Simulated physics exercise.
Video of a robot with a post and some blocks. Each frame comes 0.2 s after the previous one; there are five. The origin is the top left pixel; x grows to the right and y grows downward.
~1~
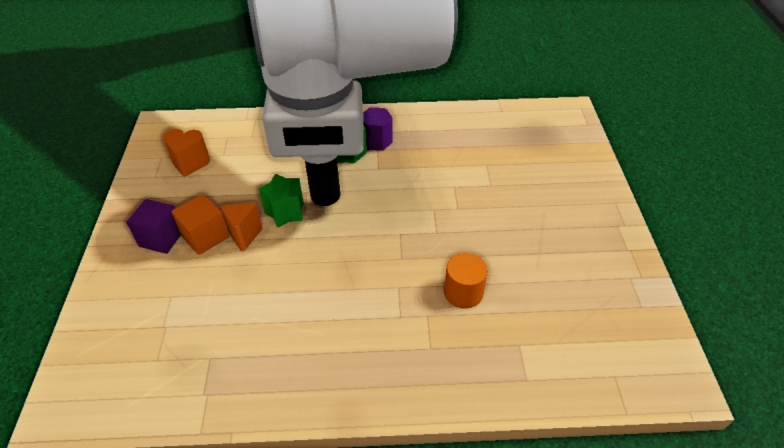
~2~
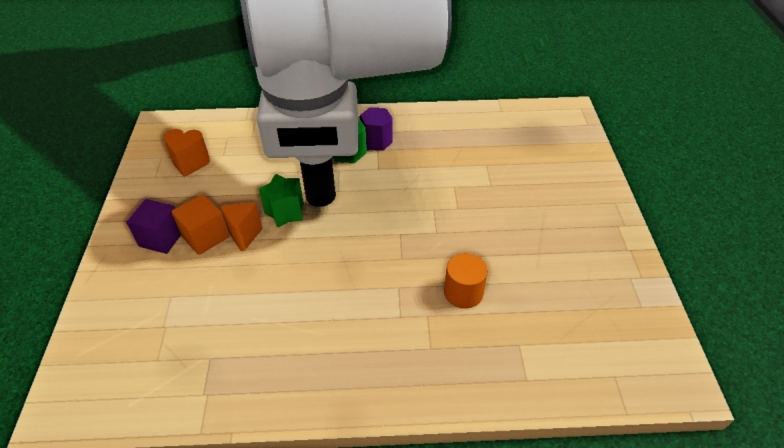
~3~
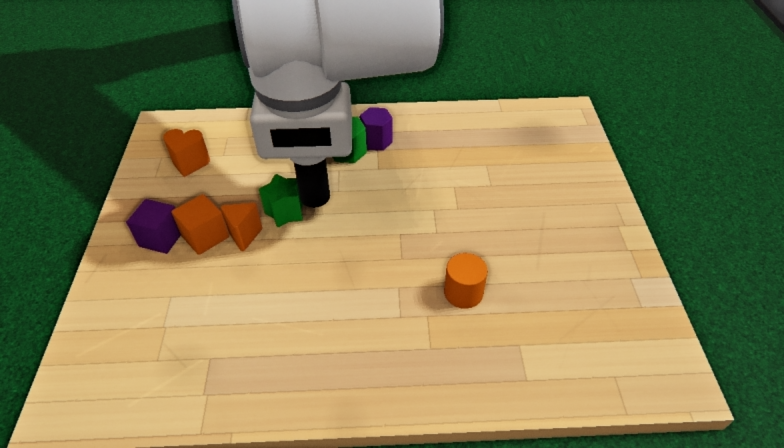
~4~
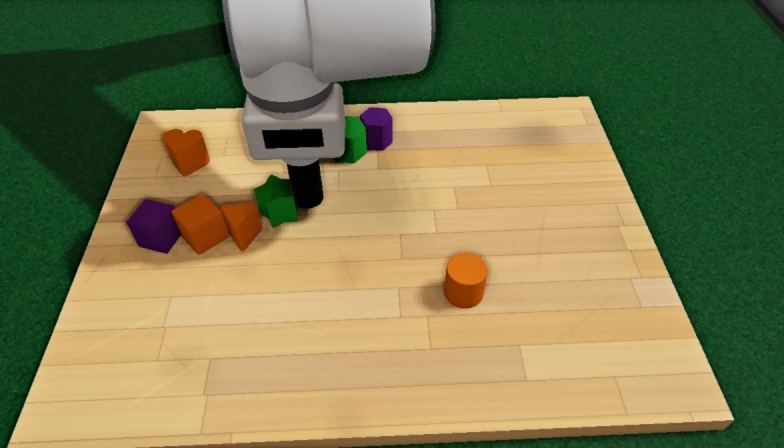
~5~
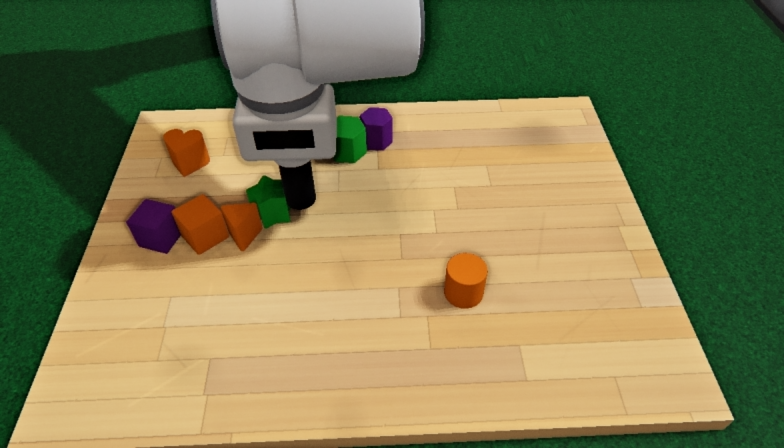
On a wooden board, a robot arm's black post moves slightly left, nudging a green star block toward an orange triangular piece.
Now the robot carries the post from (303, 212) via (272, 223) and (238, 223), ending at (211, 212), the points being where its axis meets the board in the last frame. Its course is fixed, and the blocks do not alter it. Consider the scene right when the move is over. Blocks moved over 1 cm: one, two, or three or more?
Displaced: Three or more.
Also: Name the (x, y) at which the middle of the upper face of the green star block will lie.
The spot you're after is about (169, 189) in the image.
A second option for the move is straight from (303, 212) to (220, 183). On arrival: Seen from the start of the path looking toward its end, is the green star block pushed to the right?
I'd say no.
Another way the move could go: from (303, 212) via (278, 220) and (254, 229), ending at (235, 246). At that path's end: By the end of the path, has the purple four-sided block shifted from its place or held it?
It is moved off its spot.
What follows on the original path. One third of the way, post at (267, 211); purple four-sided block at (148, 212); orange four-sided block at (181, 220), turned 50° clockwise; orange triangular piece at (215, 227), turned 55° anticlockwise; green star block at (234, 197).
Two thirds of the way, post at (234, 210); purple four-sided block at (128, 216), turned 20° anticlockwise; orange four-sided block at (163, 221), turned 35° clockwise; orange triangular piece at (211, 227), turned 75° anticlockwise; green star block at (199, 196).
At the end, post at (207, 199); purple four-sided block at (104, 223), turned 15° anticlockwise; orange four-sided block at (149, 221); orange triangular piece at (211, 227), turned 75° anticlockwise; green star block at (169, 189), turned 10° anticlockwise.
